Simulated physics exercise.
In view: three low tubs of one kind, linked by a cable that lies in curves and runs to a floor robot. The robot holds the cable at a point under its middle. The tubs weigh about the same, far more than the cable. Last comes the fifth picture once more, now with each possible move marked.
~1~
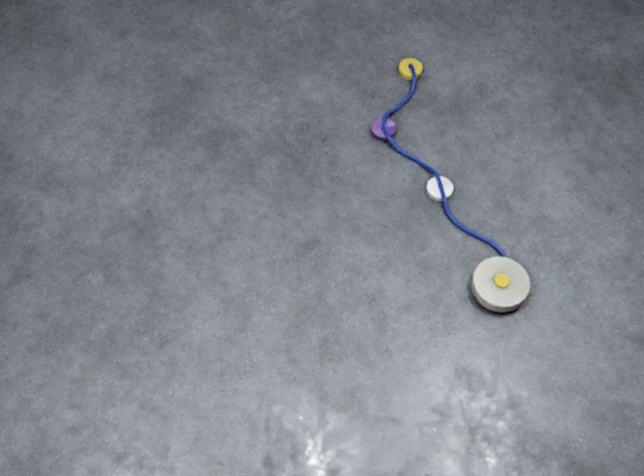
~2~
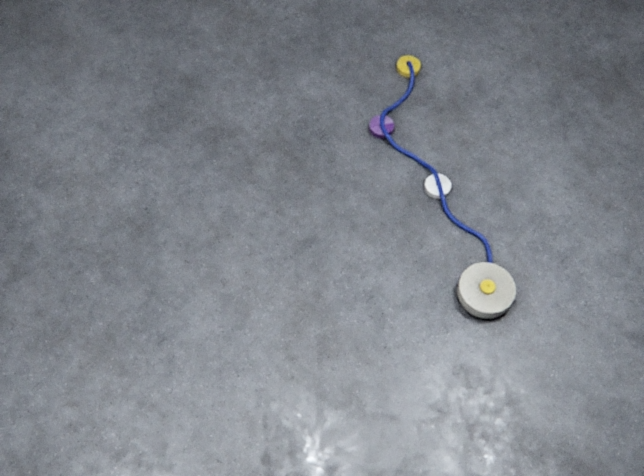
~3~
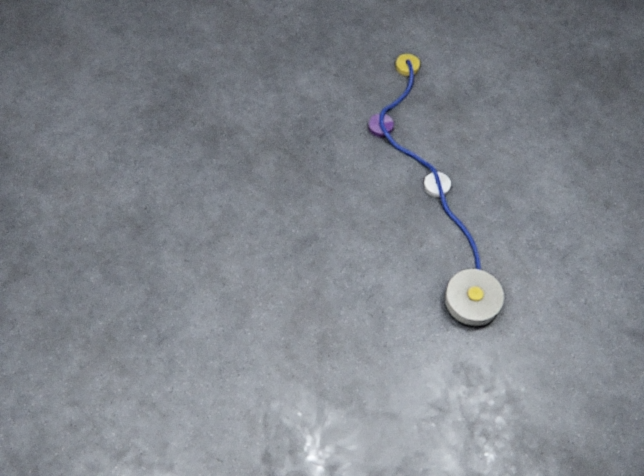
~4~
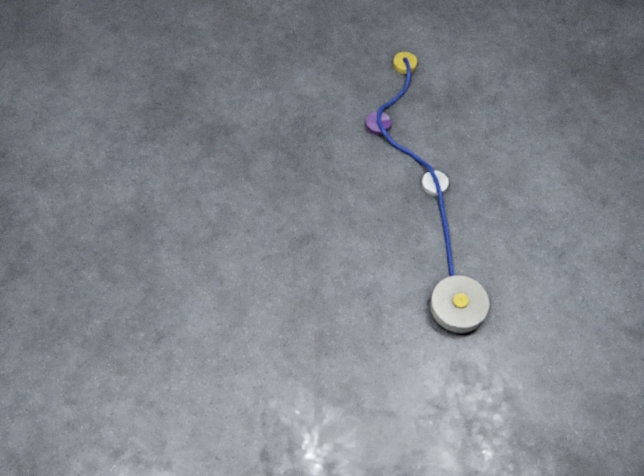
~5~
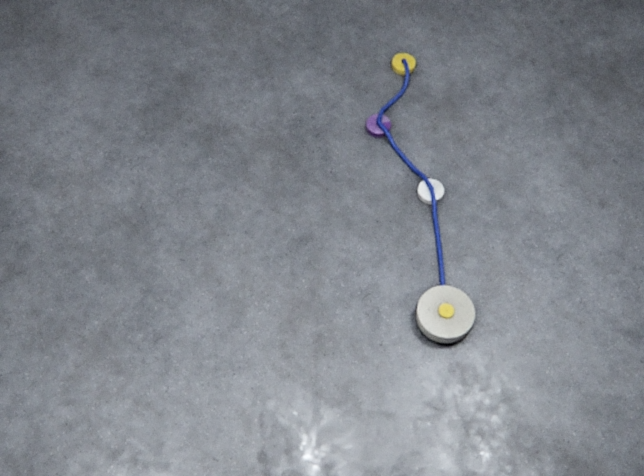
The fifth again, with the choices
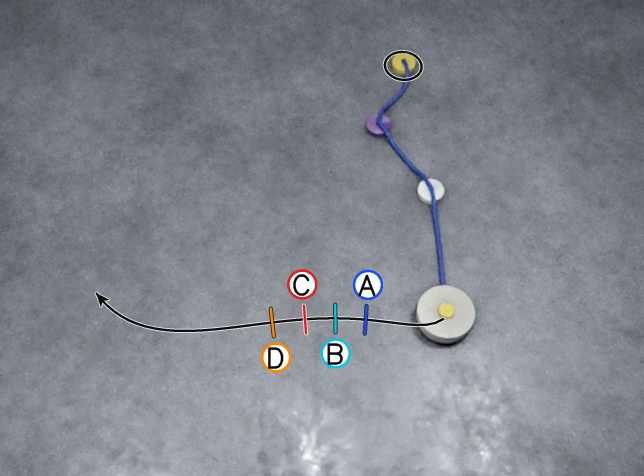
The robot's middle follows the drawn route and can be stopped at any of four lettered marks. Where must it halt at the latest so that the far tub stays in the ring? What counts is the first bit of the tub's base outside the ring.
All is well up to C.
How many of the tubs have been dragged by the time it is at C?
By then, two.
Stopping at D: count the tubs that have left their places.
Three.
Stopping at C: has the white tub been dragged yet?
Yes.
On the marked copy, A at (366, 320); B at (335, 318); C at (305, 319); D at (272, 322); the ring at (403, 66); the route from (443, 319) via (258, 324) to (97, 294).
Taking C. A third of the way, robot (397, 319); yellow tub (404, 63); purple tub (382, 128); white tub (426, 198).
Two thirds of the way, robot (347, 314); yellow tub (404, 63); purple tub (383, 129); white tub (411, 205).
When it is over, robot (305, 315); yellow tub (403, 64); purple tub (384, 131); white tub (379, 208); the ringed tub at the far end is still in its ring.
As for the rest, A is safe but short; B is safe but short; D drags the last tub to (401, 72).
